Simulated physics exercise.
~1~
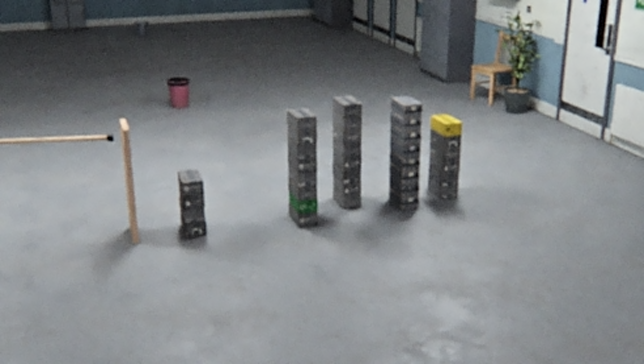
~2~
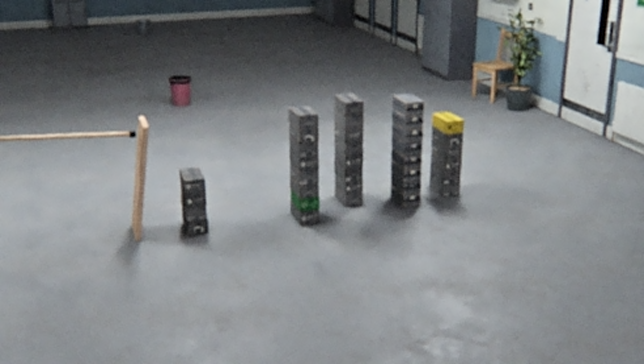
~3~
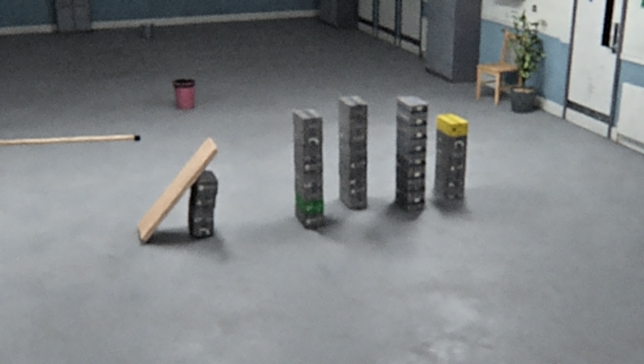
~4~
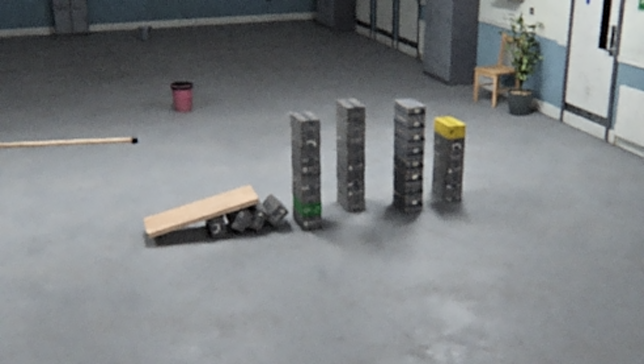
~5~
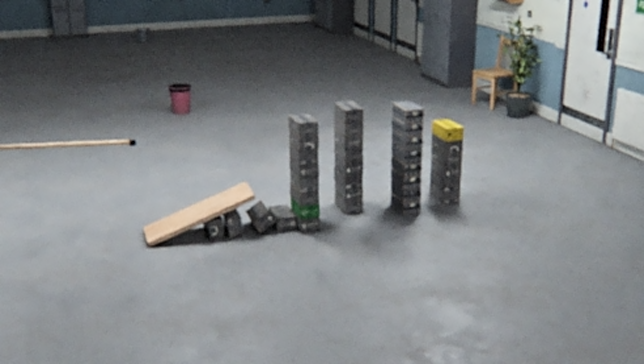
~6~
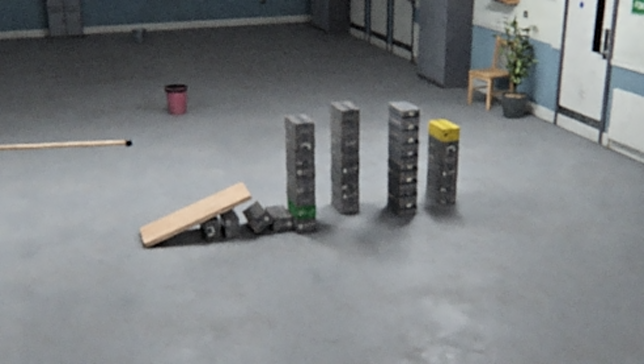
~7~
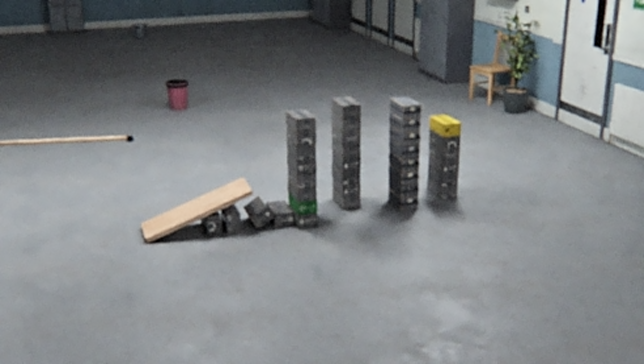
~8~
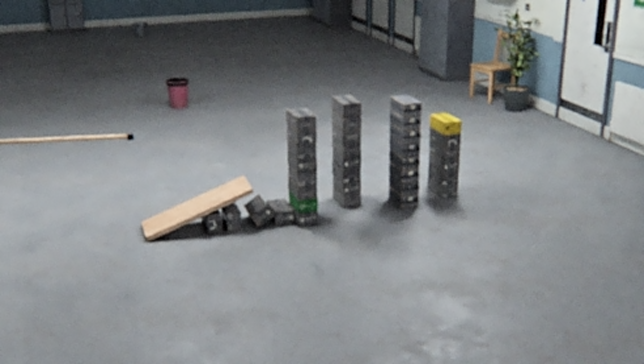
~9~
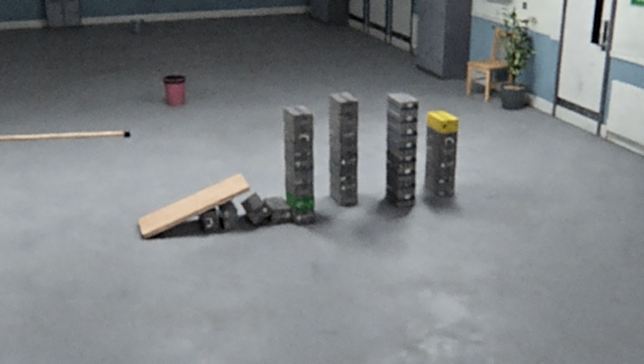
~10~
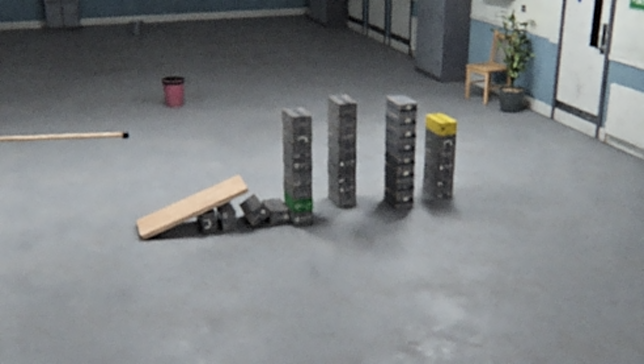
Wooden board pushed by a pole toppling right onto a short stack of dark boxes, which collapses while four taller stacks stay standing.
